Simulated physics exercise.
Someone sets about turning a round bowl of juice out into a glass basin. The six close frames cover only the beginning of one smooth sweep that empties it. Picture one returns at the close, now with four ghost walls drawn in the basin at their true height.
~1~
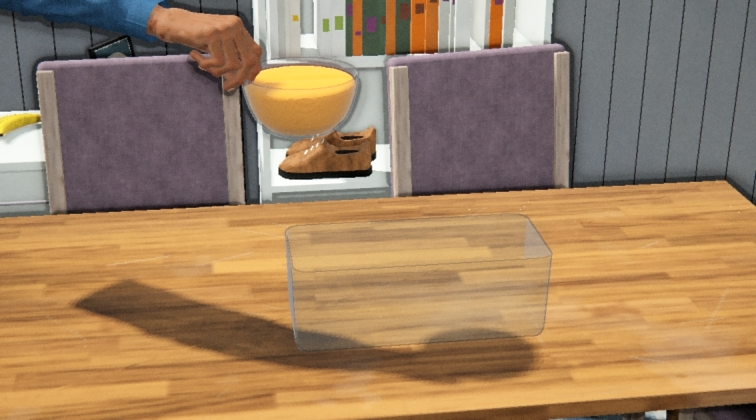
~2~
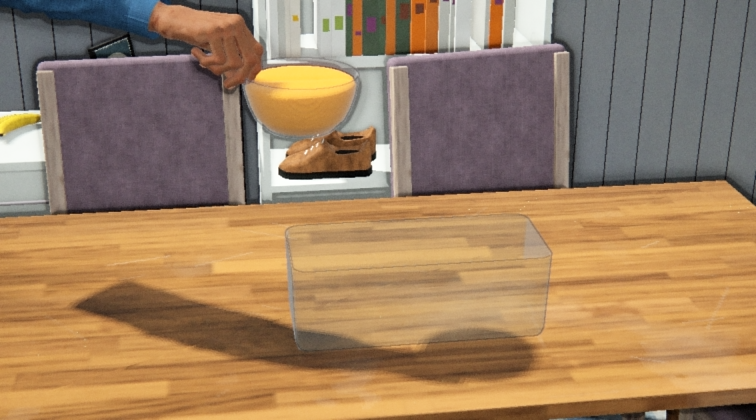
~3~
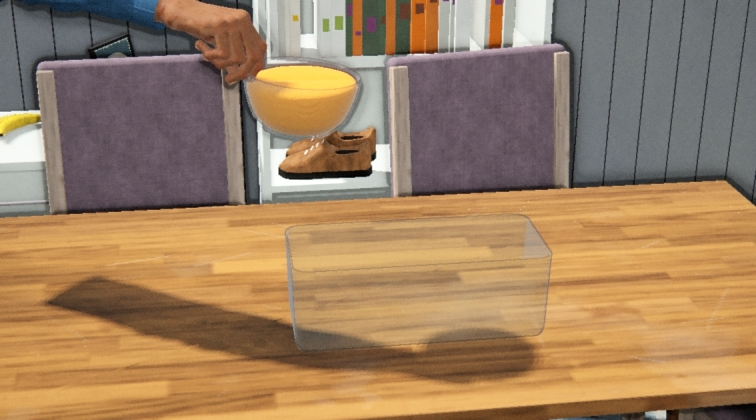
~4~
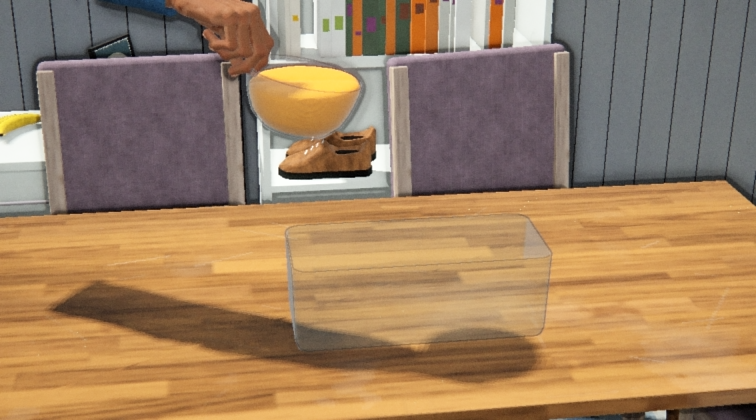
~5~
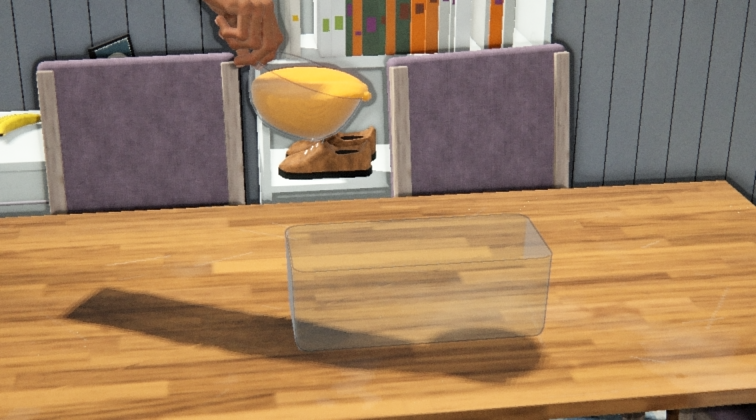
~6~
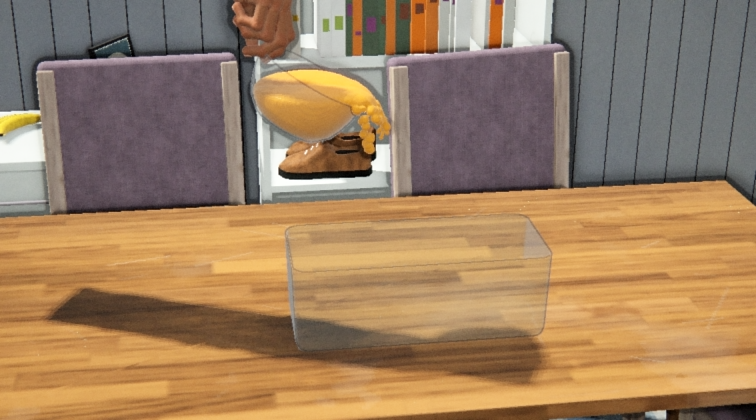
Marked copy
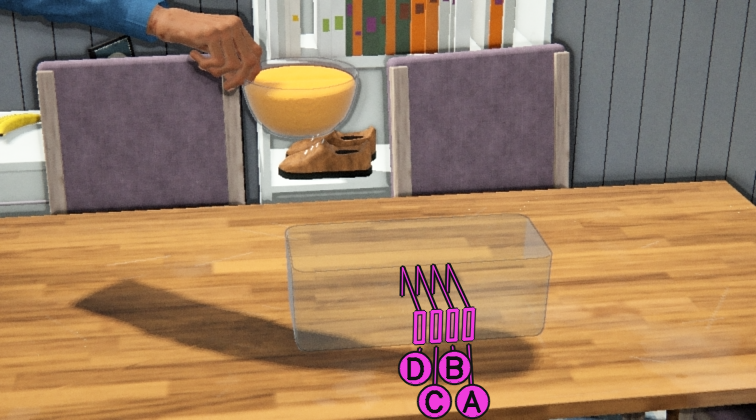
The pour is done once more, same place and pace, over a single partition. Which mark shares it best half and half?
Choose C.
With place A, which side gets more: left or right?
More ends on the left.
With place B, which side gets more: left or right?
More ends on the left.
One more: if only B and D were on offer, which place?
The answer is D.
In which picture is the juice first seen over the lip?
In picture 5.
In magenta, A at (468, 345); B at (452, 346); C at (436, 347); D at (419, 348).
Choosing A, about 95 % ends left of the wall and 4 % right of it.
Choosing B, about 85 % ends left of the wall and 13 % right of it.
Choosing C, about 53 % ends left of the wall and 46 % right of it.
Choosing D, about 31 % ends left of the wall and 68 % right of it.
